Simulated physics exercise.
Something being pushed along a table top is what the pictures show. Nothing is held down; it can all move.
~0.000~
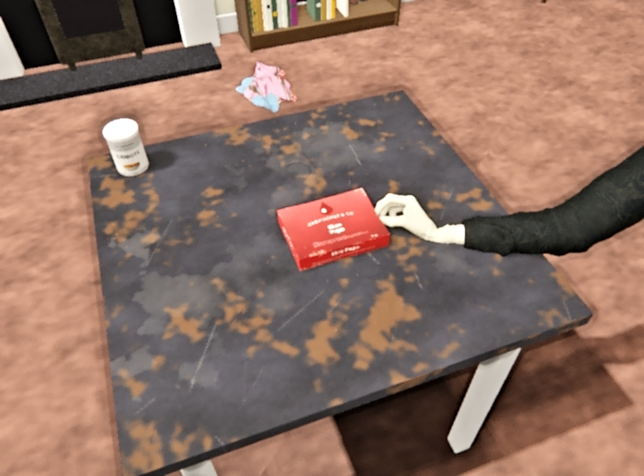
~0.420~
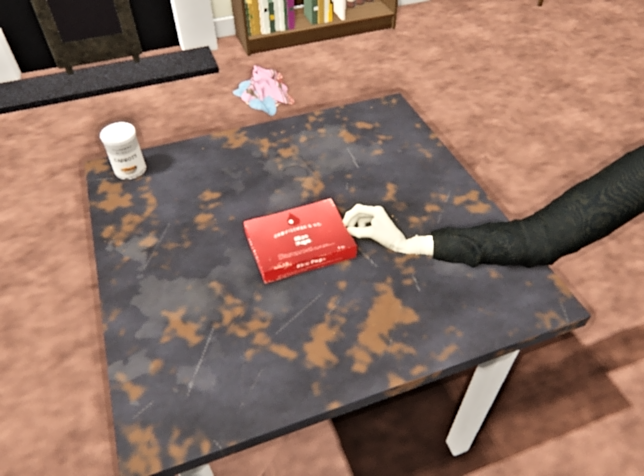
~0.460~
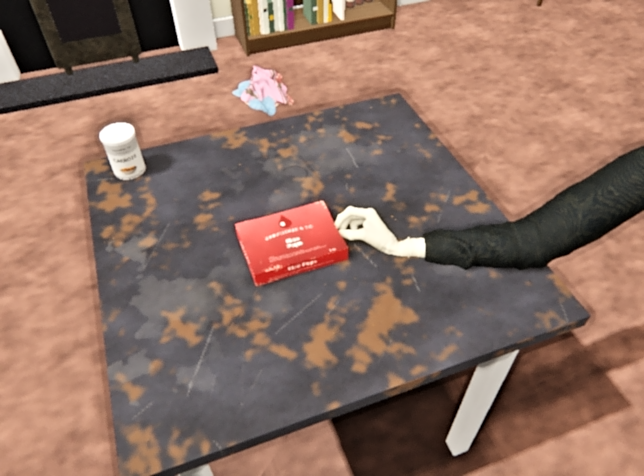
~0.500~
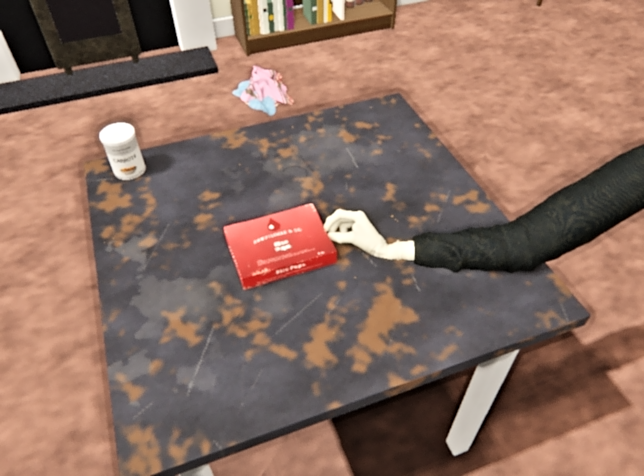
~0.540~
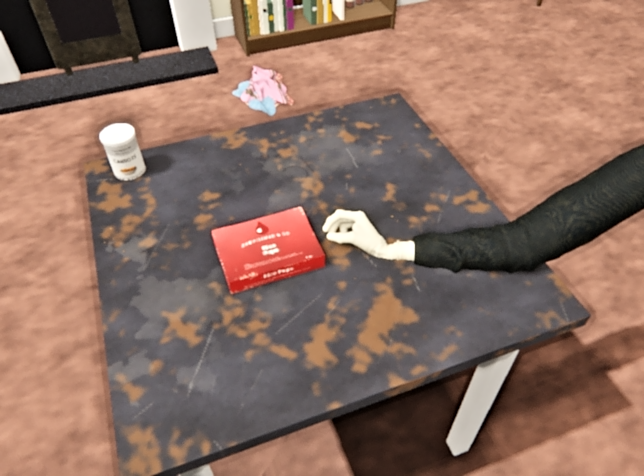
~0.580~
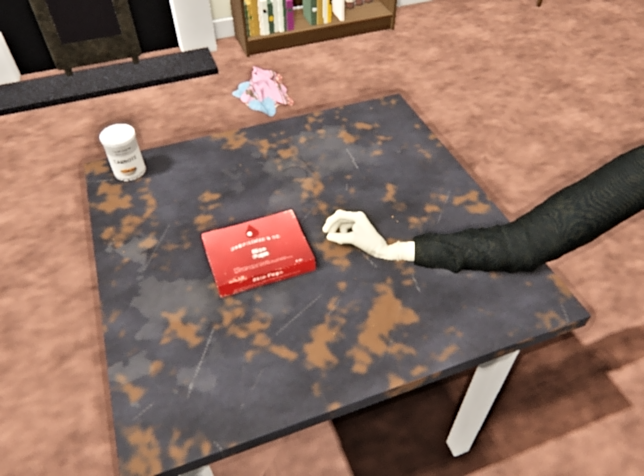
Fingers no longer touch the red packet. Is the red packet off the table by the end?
It is held by the table.
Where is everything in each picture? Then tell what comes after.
Under the hand; red packet (332, 228), in the first picture.
Under the hand; red packet (299, 239), in the second picture.
Under the hand; red packet (291, 242), in the third picture.
Red packet (280, 245), in the fourth picture.
Red packet (268, 249) slid a little, in the fifth picture.
Red packet (258, 252) slid a little, in the sixth picture.
After 0.68 s, red packet slid a little near (242, 256).
After 0.98 s, red packet resting near (240, 255).
At rest (1.9 s), moved from the start, red packet. Seen from the same camera at the end, red packet near (239, 257).
